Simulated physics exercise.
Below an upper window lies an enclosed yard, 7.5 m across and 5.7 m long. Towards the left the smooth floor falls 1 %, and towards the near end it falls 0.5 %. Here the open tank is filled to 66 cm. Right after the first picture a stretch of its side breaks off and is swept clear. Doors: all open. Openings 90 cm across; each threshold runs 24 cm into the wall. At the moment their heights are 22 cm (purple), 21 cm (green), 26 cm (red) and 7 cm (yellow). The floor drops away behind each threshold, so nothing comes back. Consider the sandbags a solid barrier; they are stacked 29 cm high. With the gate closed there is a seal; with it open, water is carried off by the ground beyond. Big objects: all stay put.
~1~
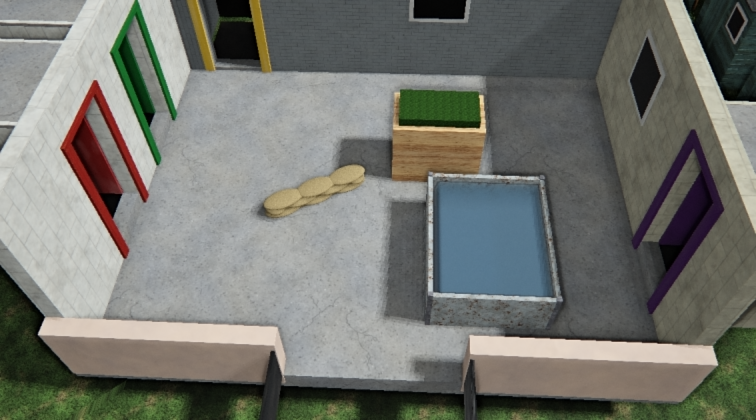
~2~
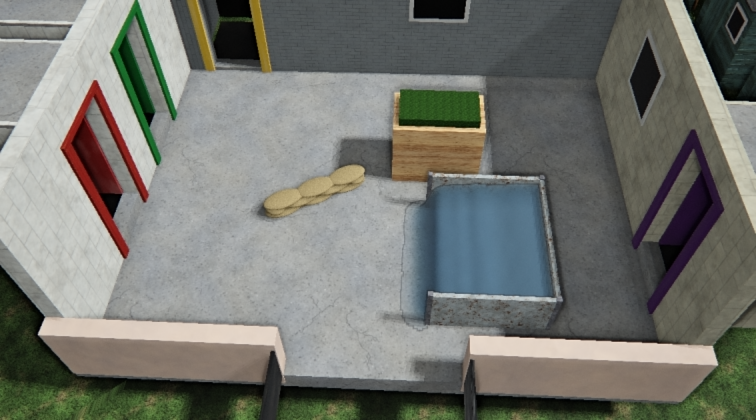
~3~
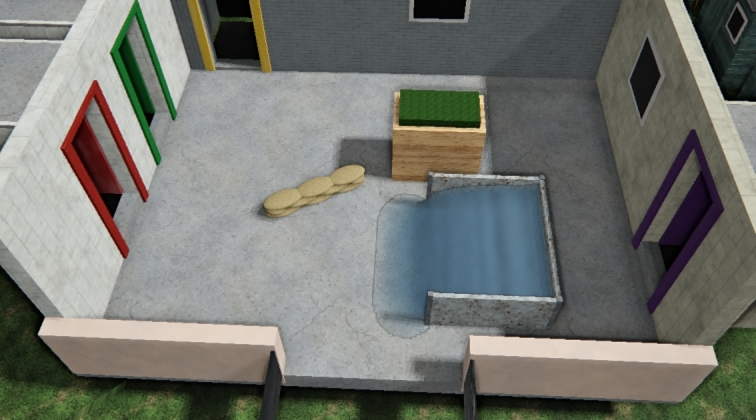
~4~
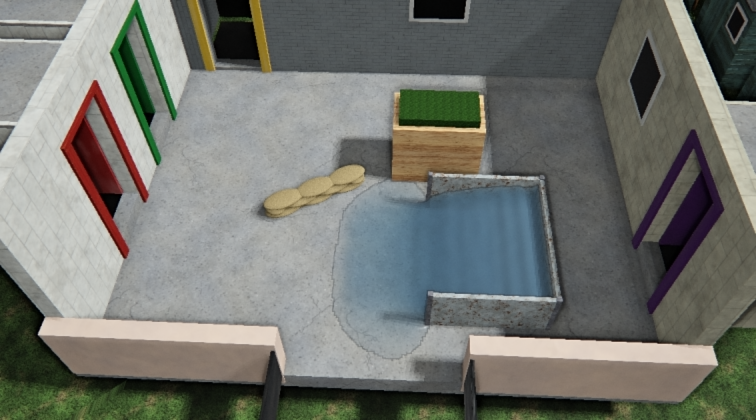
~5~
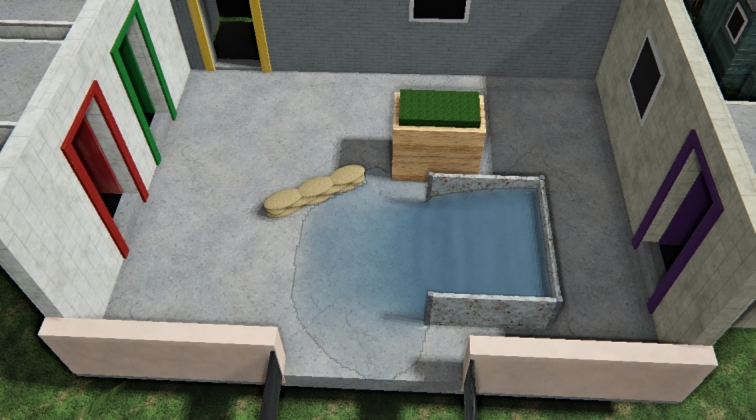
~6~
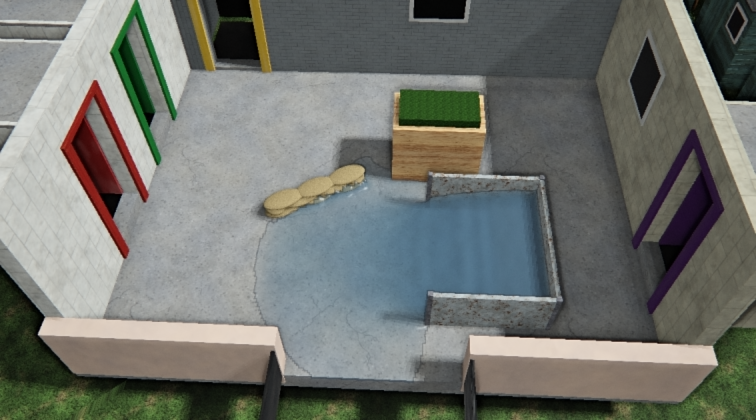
Water pours from a stone-rimmed tank on the right once its left side opens, spreading leftward and toward the near edge in a widening rounded sheet that reaches the sandbags. The fixed view looks down into a walled yard with grey paving. Red and green doorways stand left, a yellow one behind, a purple one right, with a green-topped wooden crate behind the tank.
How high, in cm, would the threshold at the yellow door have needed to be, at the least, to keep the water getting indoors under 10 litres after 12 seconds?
About 13.5 cm.
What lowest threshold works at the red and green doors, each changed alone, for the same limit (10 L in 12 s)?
You'd want about 23 centimetres at red and about 7.0 centimetres at green.
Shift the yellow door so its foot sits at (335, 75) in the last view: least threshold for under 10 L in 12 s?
Around 7.0 cm would do it.
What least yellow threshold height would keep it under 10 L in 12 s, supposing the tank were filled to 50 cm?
About 9.5 cm.
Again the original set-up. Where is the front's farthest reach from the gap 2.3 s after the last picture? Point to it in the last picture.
At about (183, 93).
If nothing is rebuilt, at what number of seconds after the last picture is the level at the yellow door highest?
Around 4.5 seconds.
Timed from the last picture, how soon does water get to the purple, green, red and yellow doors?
Arrival: Purple not in the 12 s, green 1.6 s, red 0.6 s, yellow 3.0 s.
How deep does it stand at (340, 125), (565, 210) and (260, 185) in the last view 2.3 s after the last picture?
Roughly 1, 0 and 0 cm, in turn.
Then, 0.7 s after the last picture water covers 30 % of the floor, deepest (30 cm) near (291, 215); it has not reached the yellow door.
Then, 2.3 s after the last picture water covers 40 % of the floor, deepest (36 cm) near (193, 329); it has not reached the yellow door.
Then, 11.3 s after the last picture water covers 85 % of the floor, deepest (11 cm) near (128, 249); 5 cm at the yellow door, 92 litres in over its 7 cm threshold.
At the yellow door as built, the water peaked near 17 cm, 4.5 s after the last picture.
With a threshold of 12.5 cm, 16 litres would have come in within the 12 s; with 16.5 cm, 1 litre. So under 10 litres takes about 13.5 cm.
